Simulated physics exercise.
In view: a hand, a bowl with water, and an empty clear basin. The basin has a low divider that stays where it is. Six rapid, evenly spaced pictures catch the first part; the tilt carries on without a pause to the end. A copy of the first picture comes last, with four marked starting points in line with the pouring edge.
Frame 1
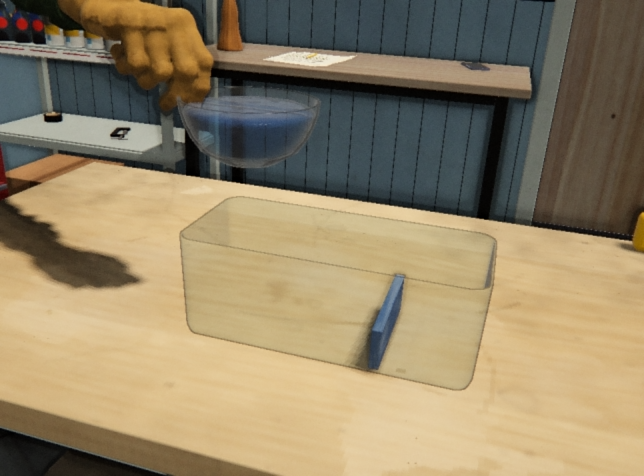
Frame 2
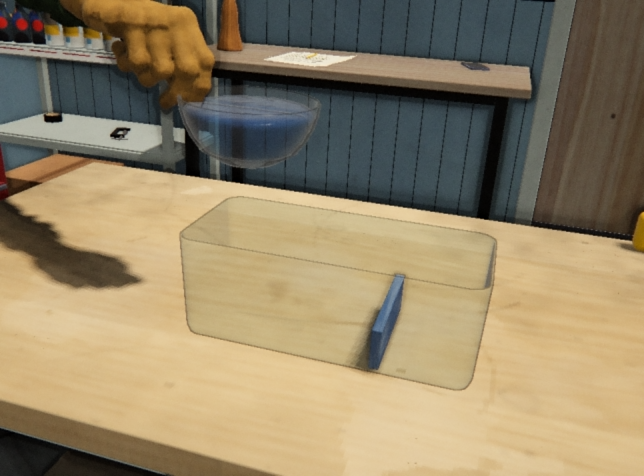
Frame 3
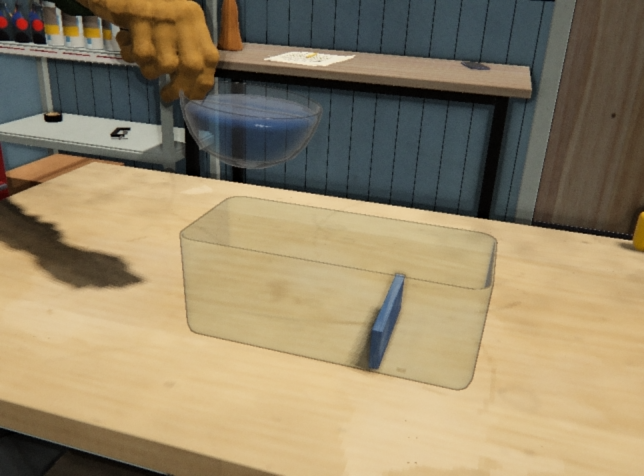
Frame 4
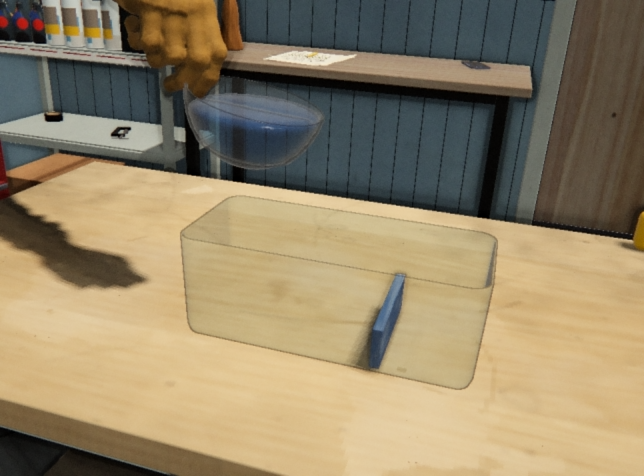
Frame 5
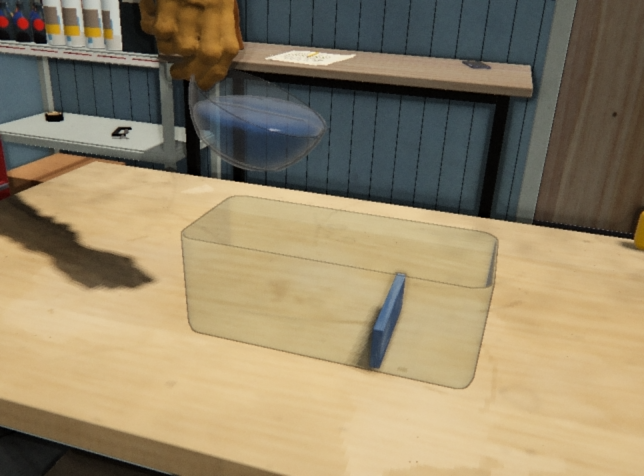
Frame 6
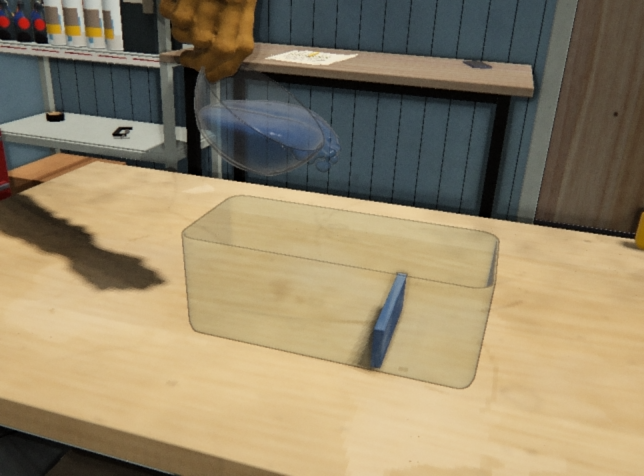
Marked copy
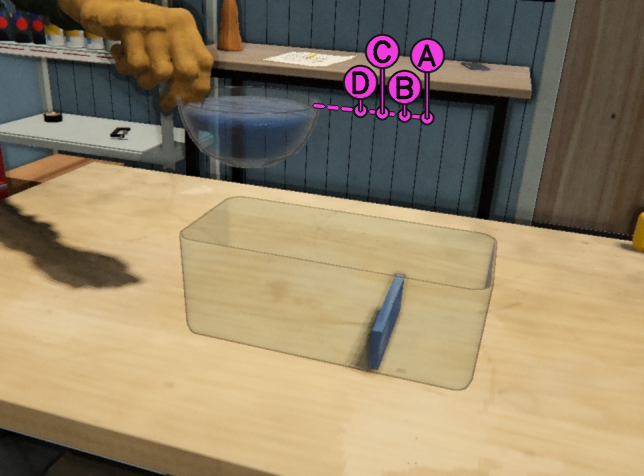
Gloved hand tilting a clear bowl of blue water to the right above a clear basin, water starting over the lip.
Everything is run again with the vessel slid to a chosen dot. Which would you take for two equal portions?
The best place is D.
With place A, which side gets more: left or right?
The right one.
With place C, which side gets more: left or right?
The right one.
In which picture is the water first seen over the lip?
In picture 5.
In magenta, A at (427, 117); B at (404, 115); C at (382, 113); D at (360, 110).
With A, about 19 % ends left of the wall and 80 % right of it.
With B, about 23 % ends left of the wall and 76 % right of it.
With C, about 34 % ends left of the wall and 65 % right of it.
With D, about 52 % ends left of the wall and 47 % right of it.
